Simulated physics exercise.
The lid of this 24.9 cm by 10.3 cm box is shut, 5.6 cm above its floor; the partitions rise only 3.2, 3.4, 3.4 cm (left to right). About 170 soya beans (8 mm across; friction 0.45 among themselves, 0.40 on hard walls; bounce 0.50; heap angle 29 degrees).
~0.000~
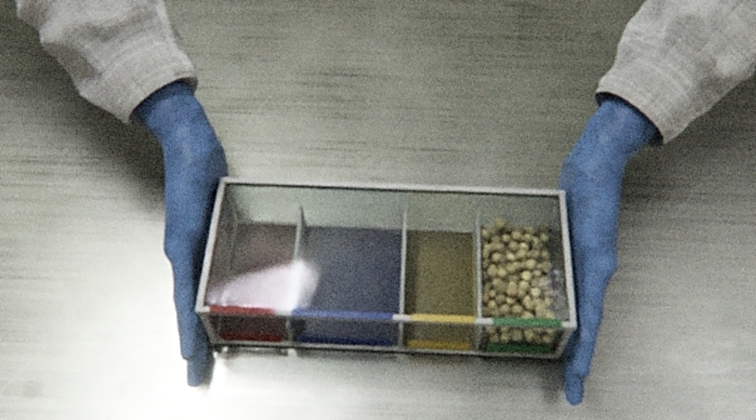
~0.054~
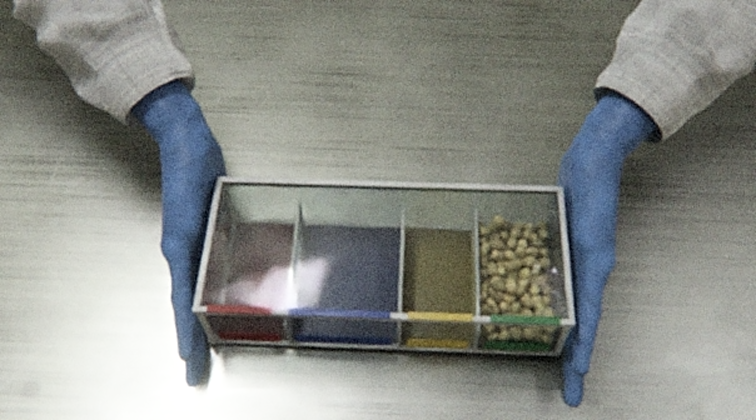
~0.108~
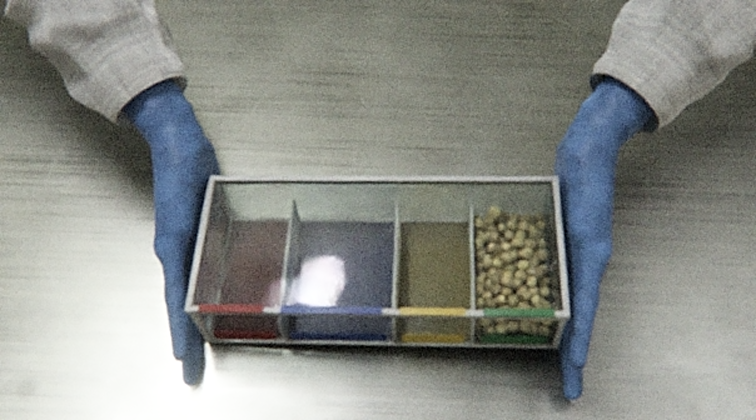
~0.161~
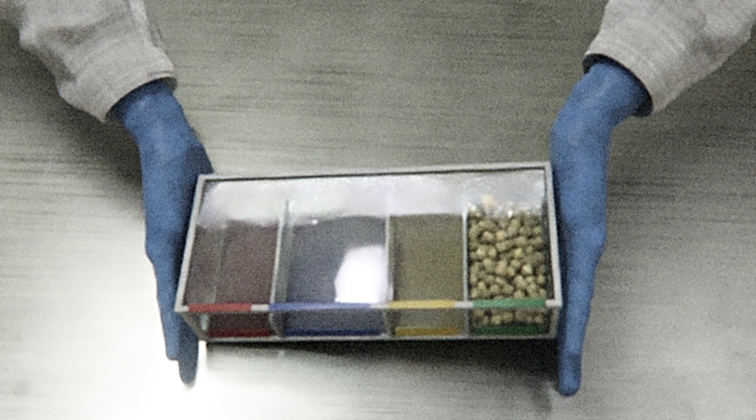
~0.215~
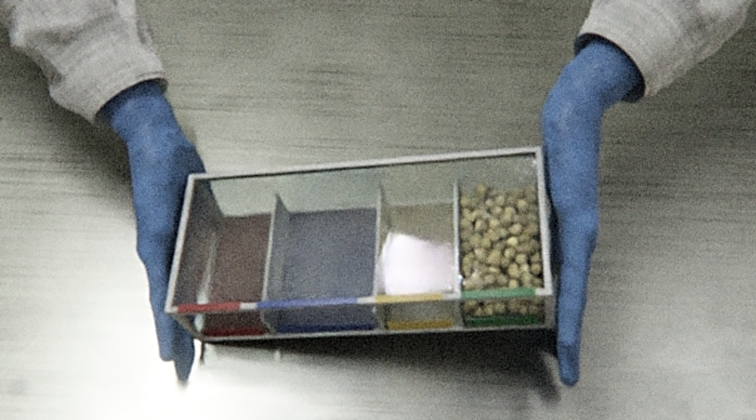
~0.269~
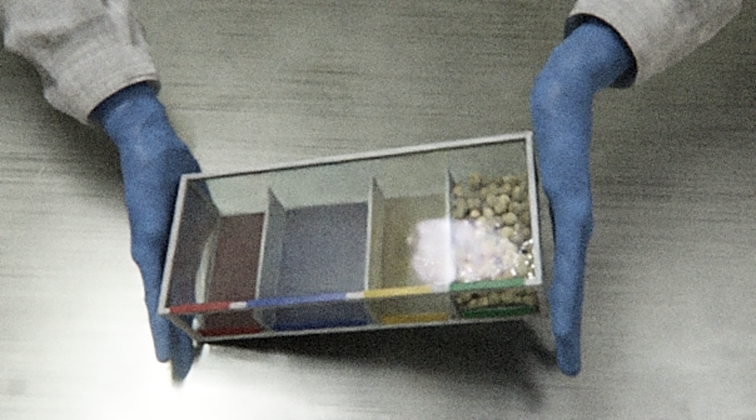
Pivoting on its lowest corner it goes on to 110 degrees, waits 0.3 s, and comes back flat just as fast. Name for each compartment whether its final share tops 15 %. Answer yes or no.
Red: Yes, blue: No, green: No, yellow: No.
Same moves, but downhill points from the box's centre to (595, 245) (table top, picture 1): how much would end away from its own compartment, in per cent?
Some 0 per cent.
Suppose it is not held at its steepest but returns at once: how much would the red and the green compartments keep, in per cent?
Red 95; green 0.
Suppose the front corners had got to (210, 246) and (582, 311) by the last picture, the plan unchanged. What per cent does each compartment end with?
Red 0, blue 0, green 100, yellow 0.
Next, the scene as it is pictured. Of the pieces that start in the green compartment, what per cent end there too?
About 0 per cent.
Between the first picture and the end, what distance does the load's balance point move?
Some 19.5 cm.
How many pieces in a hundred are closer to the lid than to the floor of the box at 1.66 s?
Roughly 90 per cent.
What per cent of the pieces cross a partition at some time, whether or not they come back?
About 100 per cent.
After 1.66 s, tilt 110 degrees; red 60 %, blue 20 %, green 5 %, yellow 15 %.
After 2.58 s, tilt 56 degrees; red 100 %.
After 3.50 s, tilt 0 degrees; red 100 %.
In the end, at 4.3 s, red 100 %, blue 0 %, green 0 %, yellow 0 %.
